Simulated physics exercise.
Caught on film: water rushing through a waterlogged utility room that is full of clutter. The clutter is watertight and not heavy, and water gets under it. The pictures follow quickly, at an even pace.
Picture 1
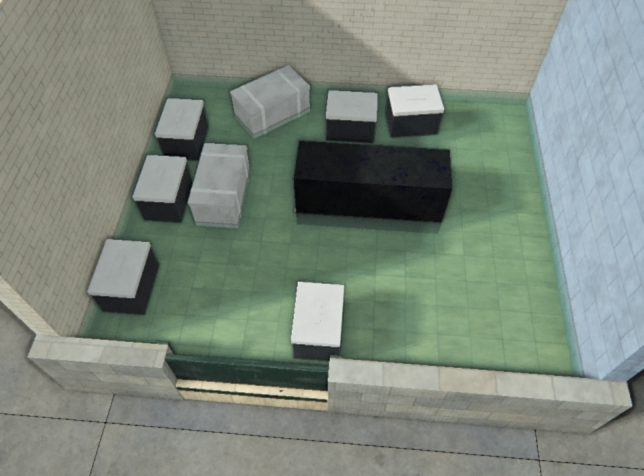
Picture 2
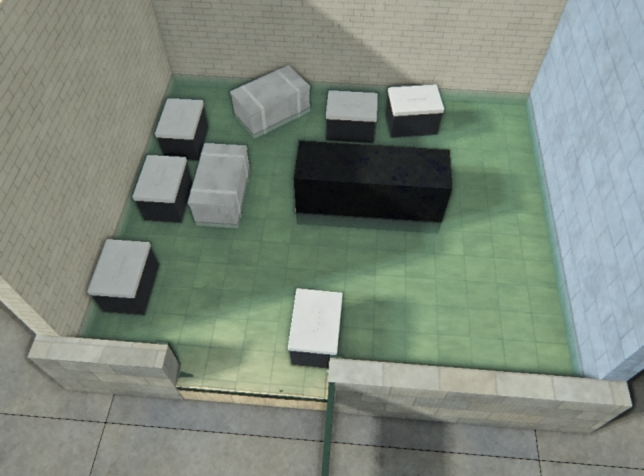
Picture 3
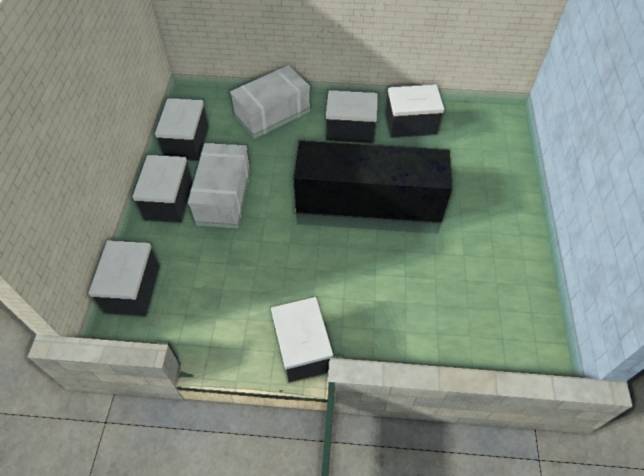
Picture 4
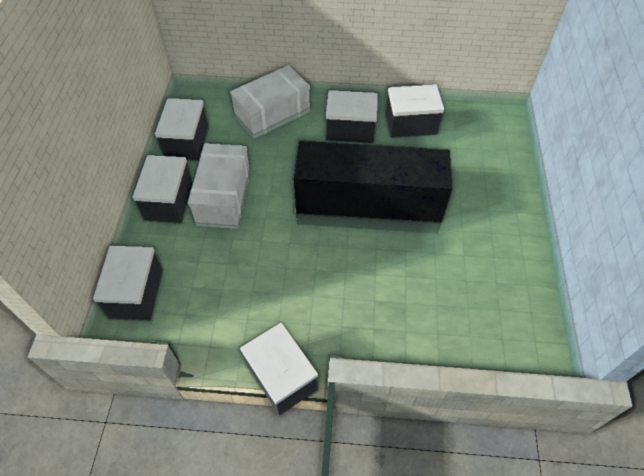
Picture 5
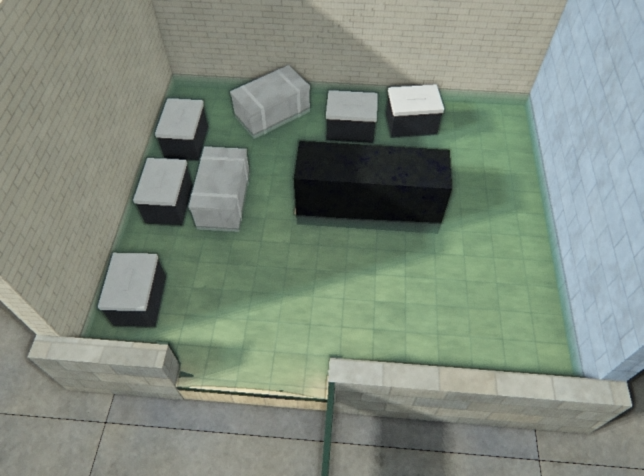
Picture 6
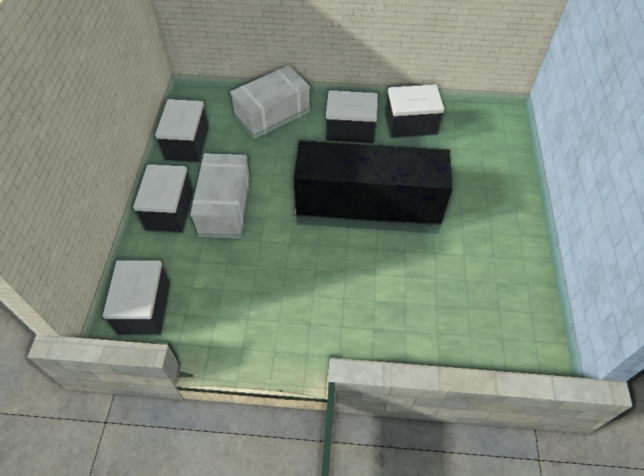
White-topped box turning and sliding out through a gap in the low wall of a flooded room, others shifting slightly at left.
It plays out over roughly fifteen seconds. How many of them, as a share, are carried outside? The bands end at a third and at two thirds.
Share: From one to two thirds.
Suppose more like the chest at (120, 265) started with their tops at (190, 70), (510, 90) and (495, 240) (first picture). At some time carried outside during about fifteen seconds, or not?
In turn: Kept in, stays, washed out.
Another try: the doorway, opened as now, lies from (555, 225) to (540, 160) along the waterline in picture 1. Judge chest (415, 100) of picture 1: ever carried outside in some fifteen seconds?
My call: Gone.
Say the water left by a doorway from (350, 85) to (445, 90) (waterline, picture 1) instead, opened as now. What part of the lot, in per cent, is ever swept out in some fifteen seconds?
Close to 50 %.
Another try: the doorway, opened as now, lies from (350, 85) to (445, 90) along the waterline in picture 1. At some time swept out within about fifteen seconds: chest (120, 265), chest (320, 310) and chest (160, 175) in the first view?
In that order: Stays, inside, no.
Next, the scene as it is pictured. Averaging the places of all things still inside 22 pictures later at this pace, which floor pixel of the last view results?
Close to (278, 212).
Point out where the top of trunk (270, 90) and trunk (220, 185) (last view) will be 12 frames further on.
At about (238, 114) and (234, 260).
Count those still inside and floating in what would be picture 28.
5 of them.
A moment on, 1 of 8 are out; 7 afloat.
Next, 1 of 8 are out; 7 afloat.
Later, 3 of 8 are out; 5 afloat.
In the end, 4 of 8 are out; 4 afloat.
